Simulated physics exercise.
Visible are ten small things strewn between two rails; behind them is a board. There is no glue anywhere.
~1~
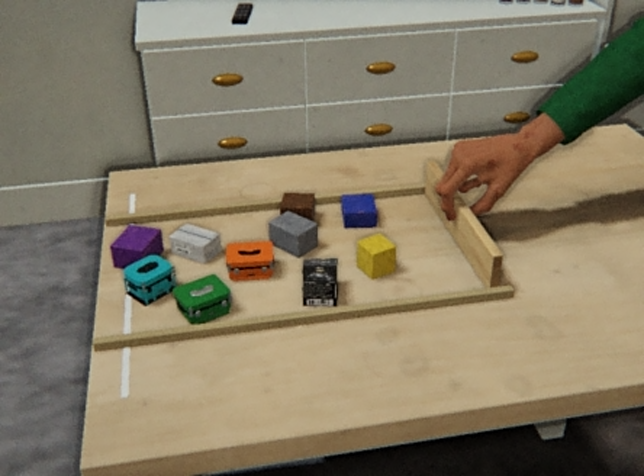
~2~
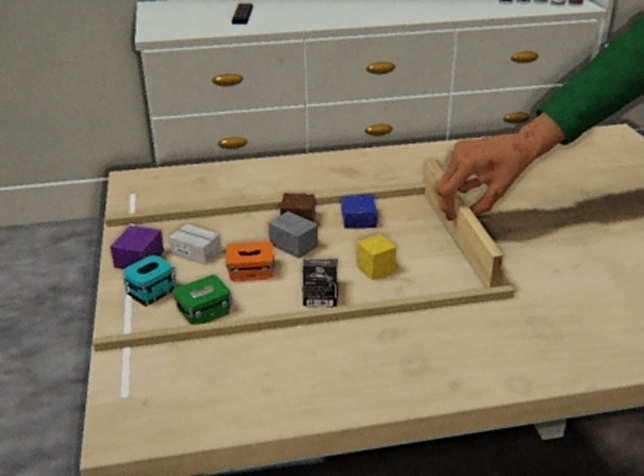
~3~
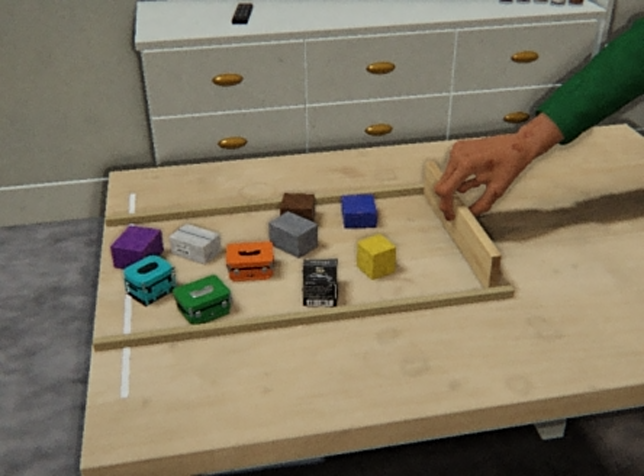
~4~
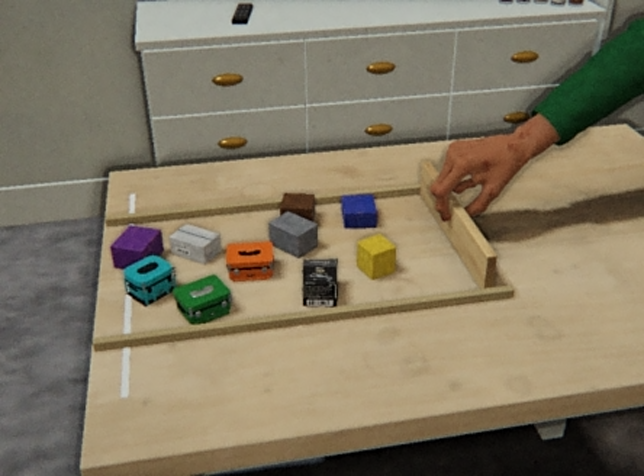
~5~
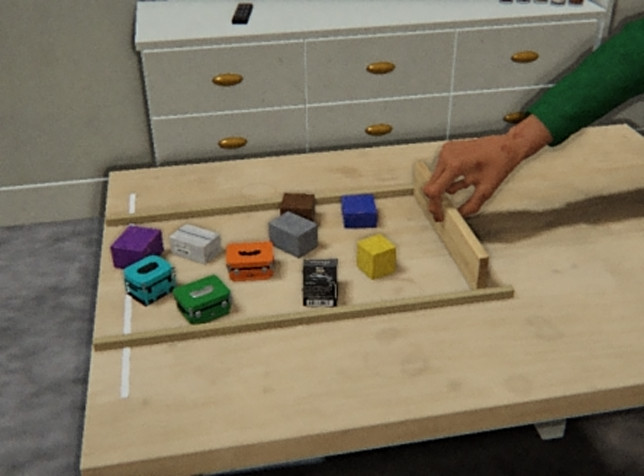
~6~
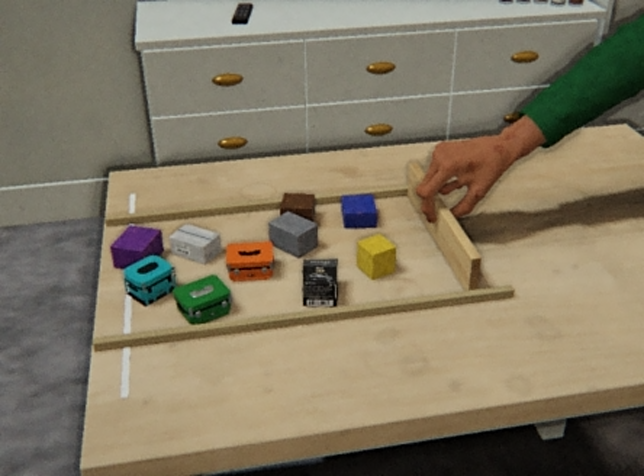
At the start, ten small blocks and boxes lie scattered between two wooden rails on a table, with a hand gripping an upright board at the right. The board stays nearly still at first, then the hand slides it slightly left along the rails, while the small objects remain unmoved.
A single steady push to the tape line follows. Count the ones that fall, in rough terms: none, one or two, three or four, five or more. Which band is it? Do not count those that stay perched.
Okay, so the number that tips off the end comes to at least five, I'd say.
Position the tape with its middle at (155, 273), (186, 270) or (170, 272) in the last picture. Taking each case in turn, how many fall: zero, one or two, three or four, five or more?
Place by place: 3 or 4, then one or two, then just one or two.
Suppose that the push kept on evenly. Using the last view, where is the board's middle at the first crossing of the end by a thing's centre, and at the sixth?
First roughly (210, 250), later roughly (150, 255).
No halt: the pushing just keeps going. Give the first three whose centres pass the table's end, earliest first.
First the purple block, next the turquoise case, then the white box.
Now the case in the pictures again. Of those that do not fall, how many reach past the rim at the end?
Counting them gives 3.
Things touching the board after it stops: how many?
Well, it touches 4.
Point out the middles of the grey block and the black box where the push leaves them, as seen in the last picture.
The grey block stops around (104, 262); the black box around (107, 312).
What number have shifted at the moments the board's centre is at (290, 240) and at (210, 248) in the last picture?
So far 6, and 10 at the second.
Soon after, none off yet; purple block at rest near (138, 248); turquoise case at rest near (149, 280); white box at rest near (196, 244).
In the end, the number that fall off is five or more; gone, brown block, orange case, green case, white box, turquoise case and purple block.
